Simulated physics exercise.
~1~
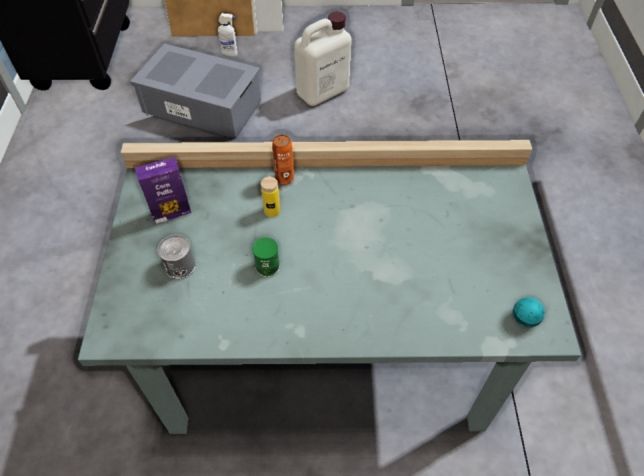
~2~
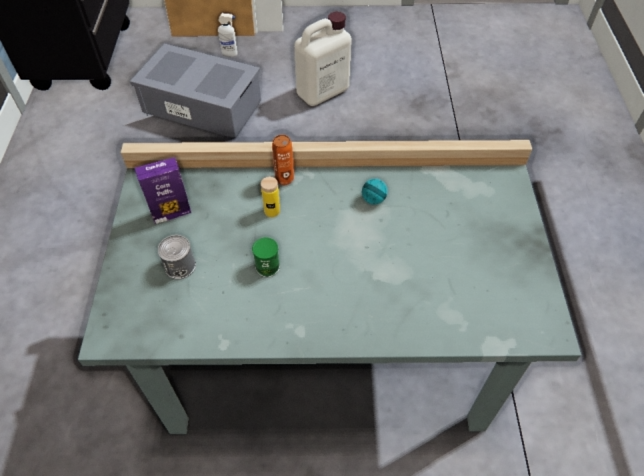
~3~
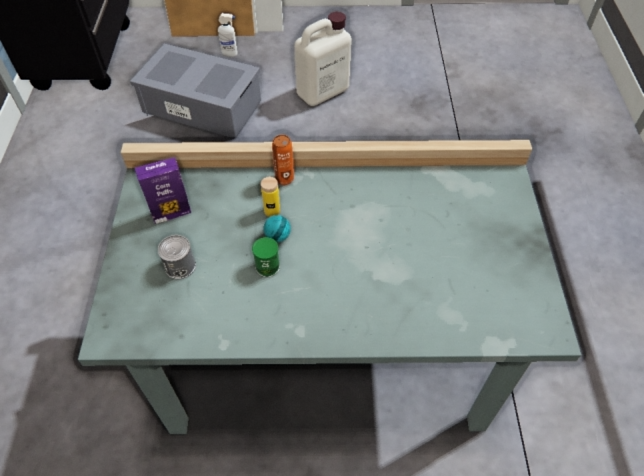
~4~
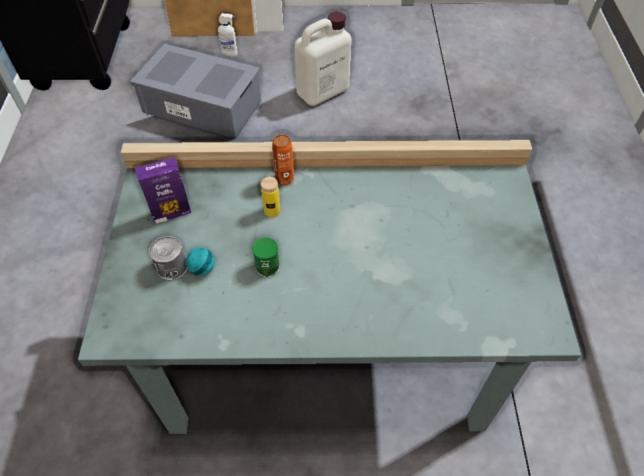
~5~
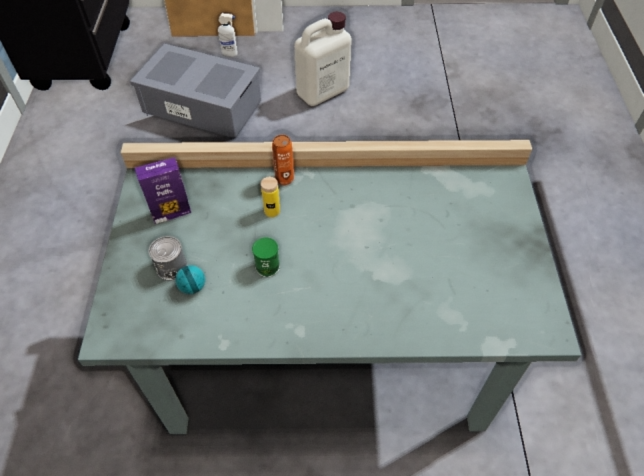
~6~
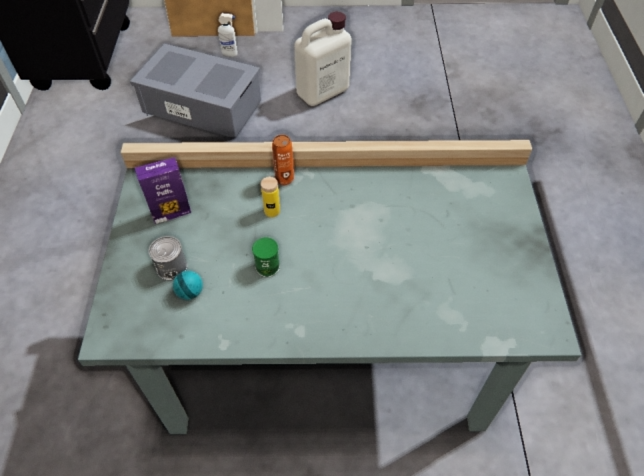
Table with turquoise ball rolling to the back rail, then left past other items, nudging a grey tin and stopping beside it.
